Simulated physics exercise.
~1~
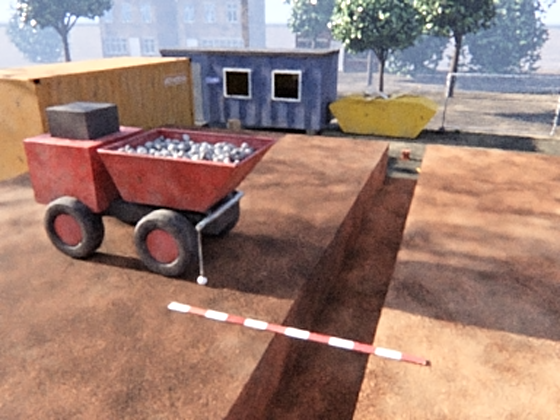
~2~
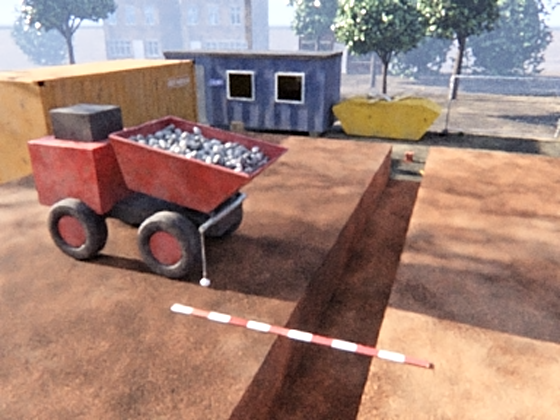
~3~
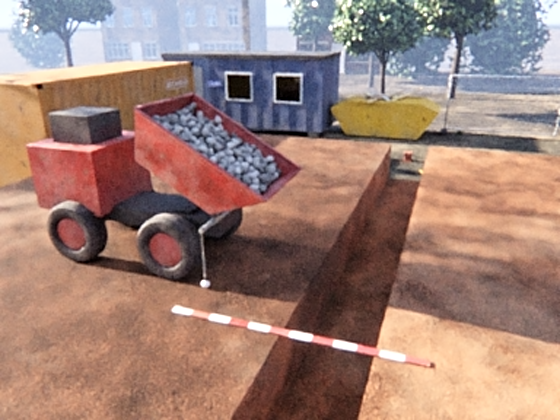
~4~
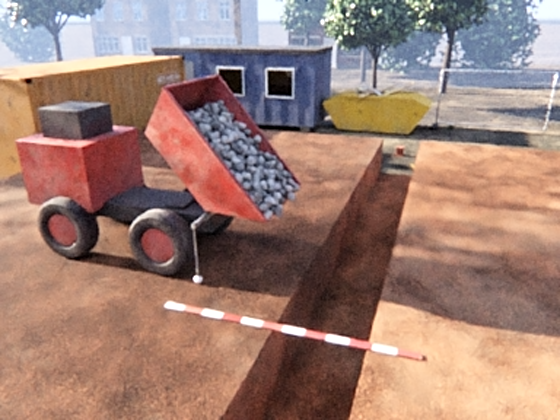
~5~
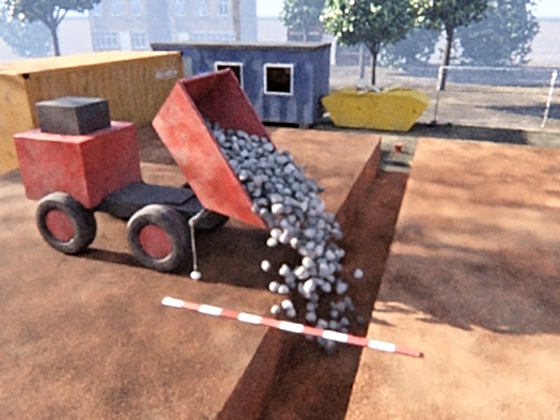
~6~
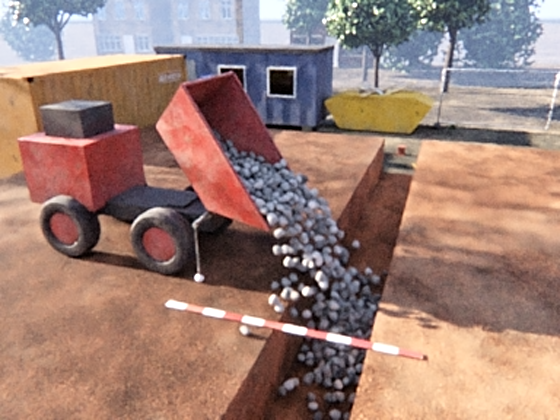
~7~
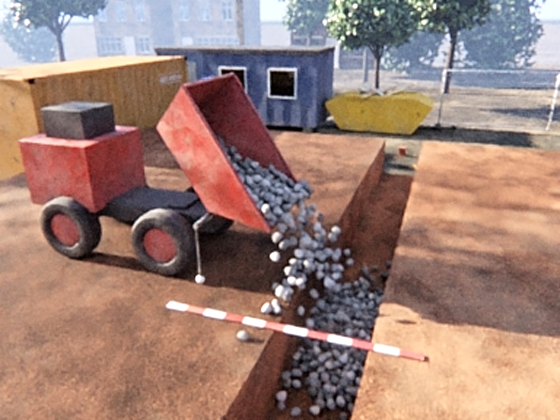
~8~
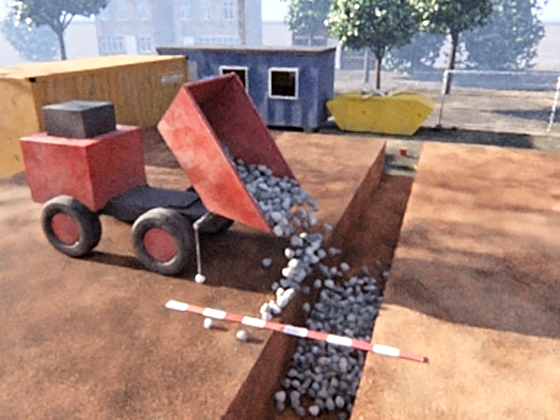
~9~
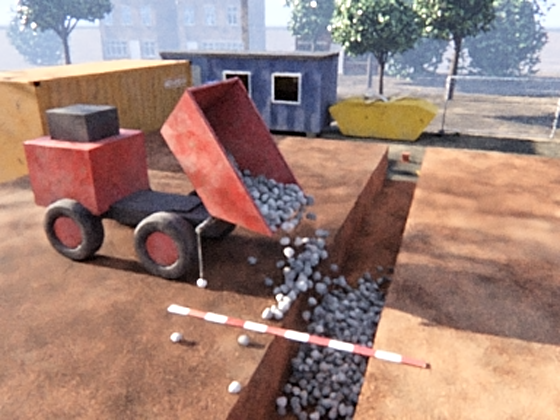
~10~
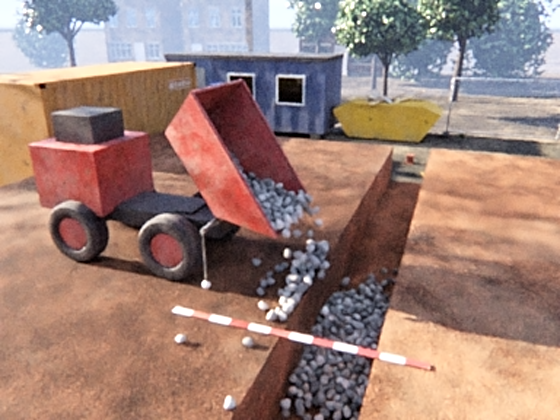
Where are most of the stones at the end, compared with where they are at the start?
At the start all the stones are heaped in the dumper's red skip, but by the end most of them lie lower down and to the right, in the trench. Some are still in the skip and a few are on the ground beside the trench.
